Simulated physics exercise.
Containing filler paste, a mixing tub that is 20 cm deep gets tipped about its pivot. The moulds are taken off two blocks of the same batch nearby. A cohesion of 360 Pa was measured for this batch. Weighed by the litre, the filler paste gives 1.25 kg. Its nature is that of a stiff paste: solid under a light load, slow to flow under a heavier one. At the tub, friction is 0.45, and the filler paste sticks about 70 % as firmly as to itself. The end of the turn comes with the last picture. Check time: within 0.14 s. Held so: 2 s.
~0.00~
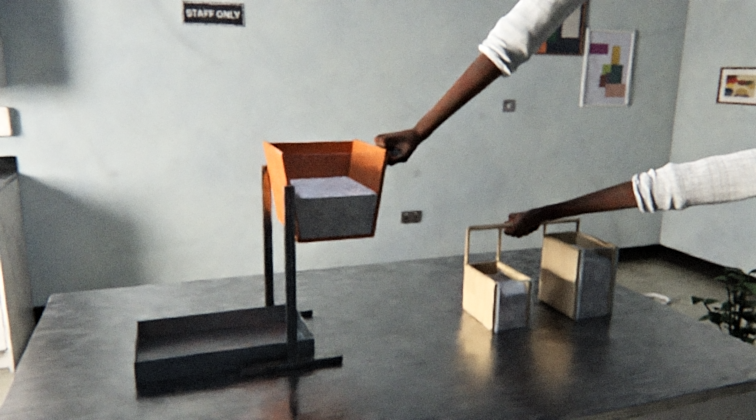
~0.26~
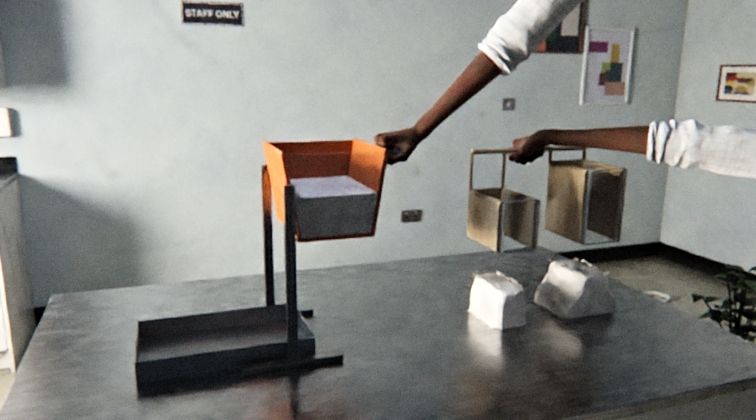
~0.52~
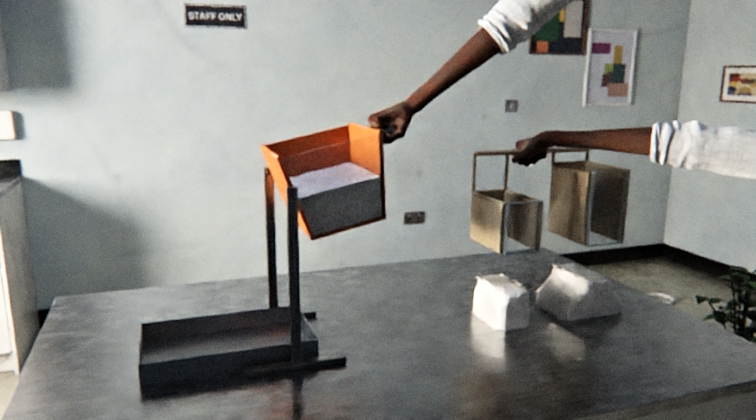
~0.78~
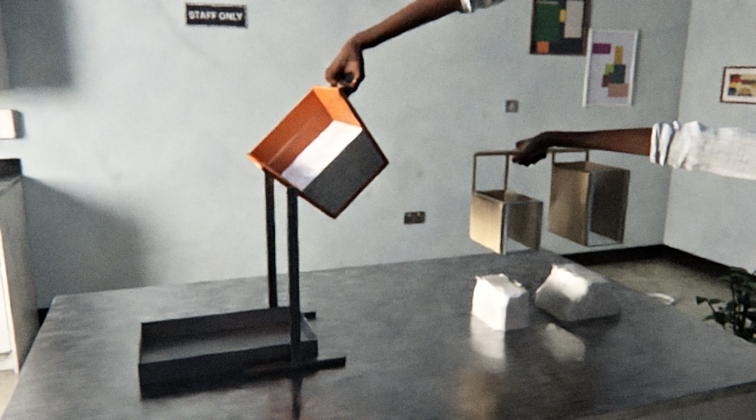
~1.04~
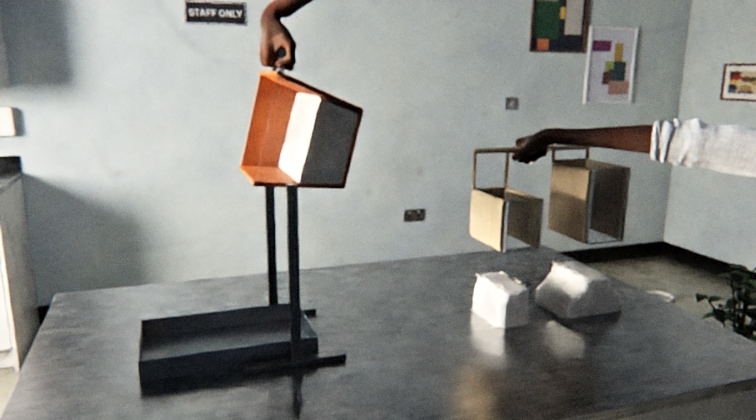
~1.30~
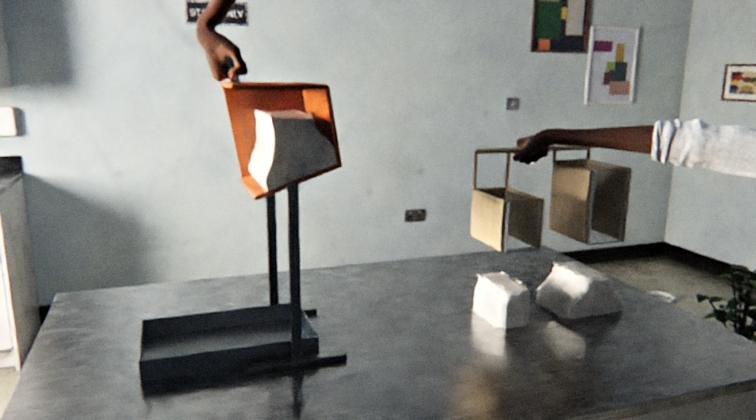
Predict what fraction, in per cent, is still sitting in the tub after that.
Near 0 % is still in the tub.
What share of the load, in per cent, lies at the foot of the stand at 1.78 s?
Down at that time: Approx. 35 %.
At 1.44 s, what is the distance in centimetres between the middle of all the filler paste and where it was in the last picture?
Around 6 centimetres.
By 1.44 s, the tub is at 99 degrees and holds 88 %.
By 1.61 s, the tub is at 99 degrees and holds 44 %.
By 1.78 s, the tub is at 99 degrees and holds 17 %.
By 1.95 s, the tub is at 99 degrees and holds 0 %.
By 3.30 s, at the end, the tub is at 99 degrees and holds 0 %.
